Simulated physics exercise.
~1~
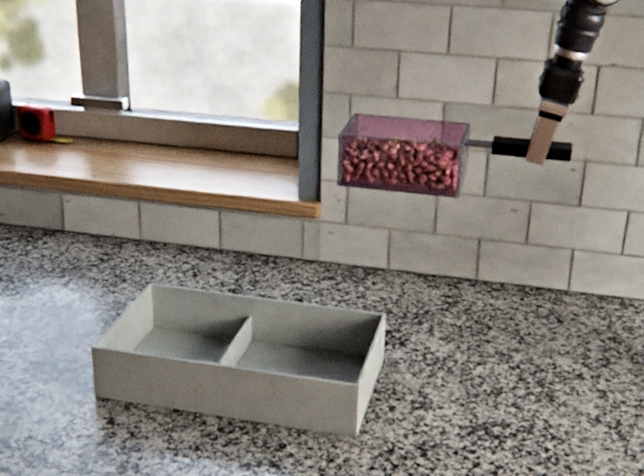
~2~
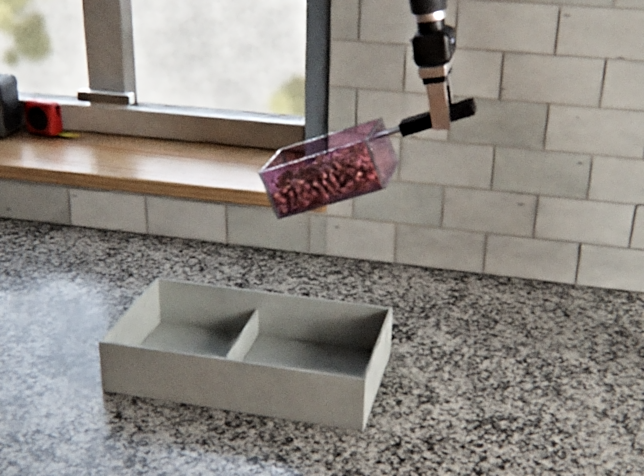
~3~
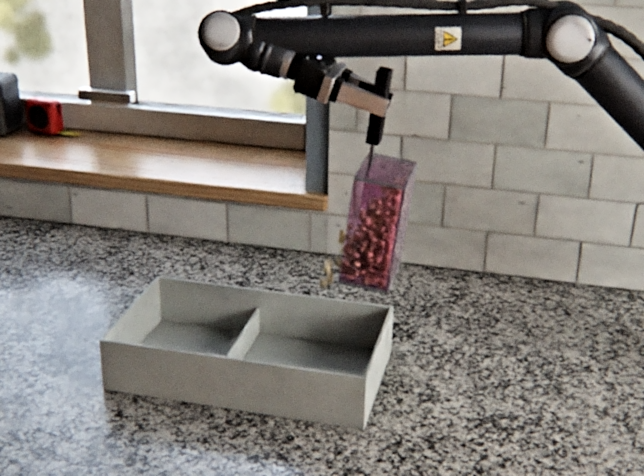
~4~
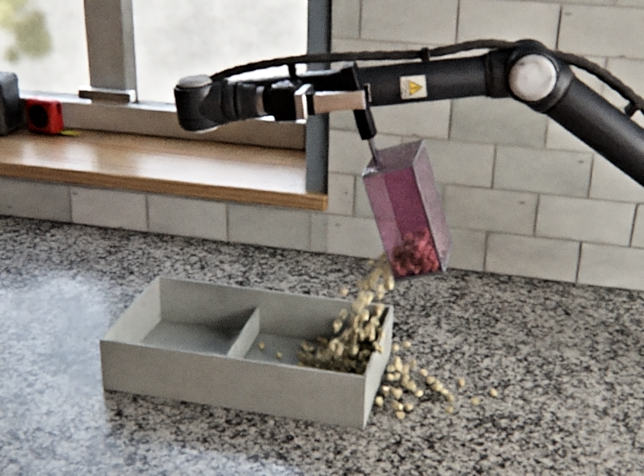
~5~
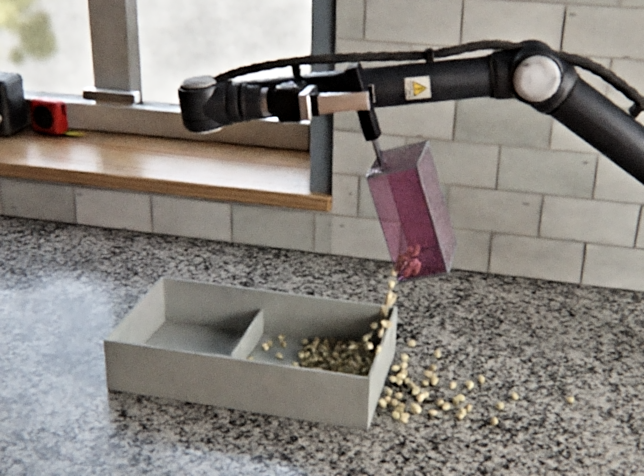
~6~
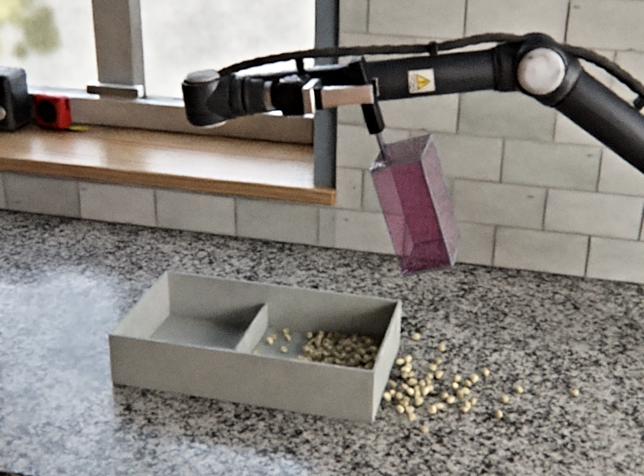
On a speckled counter, a robot arm tips beans into a divided tray, spilling some beside it.
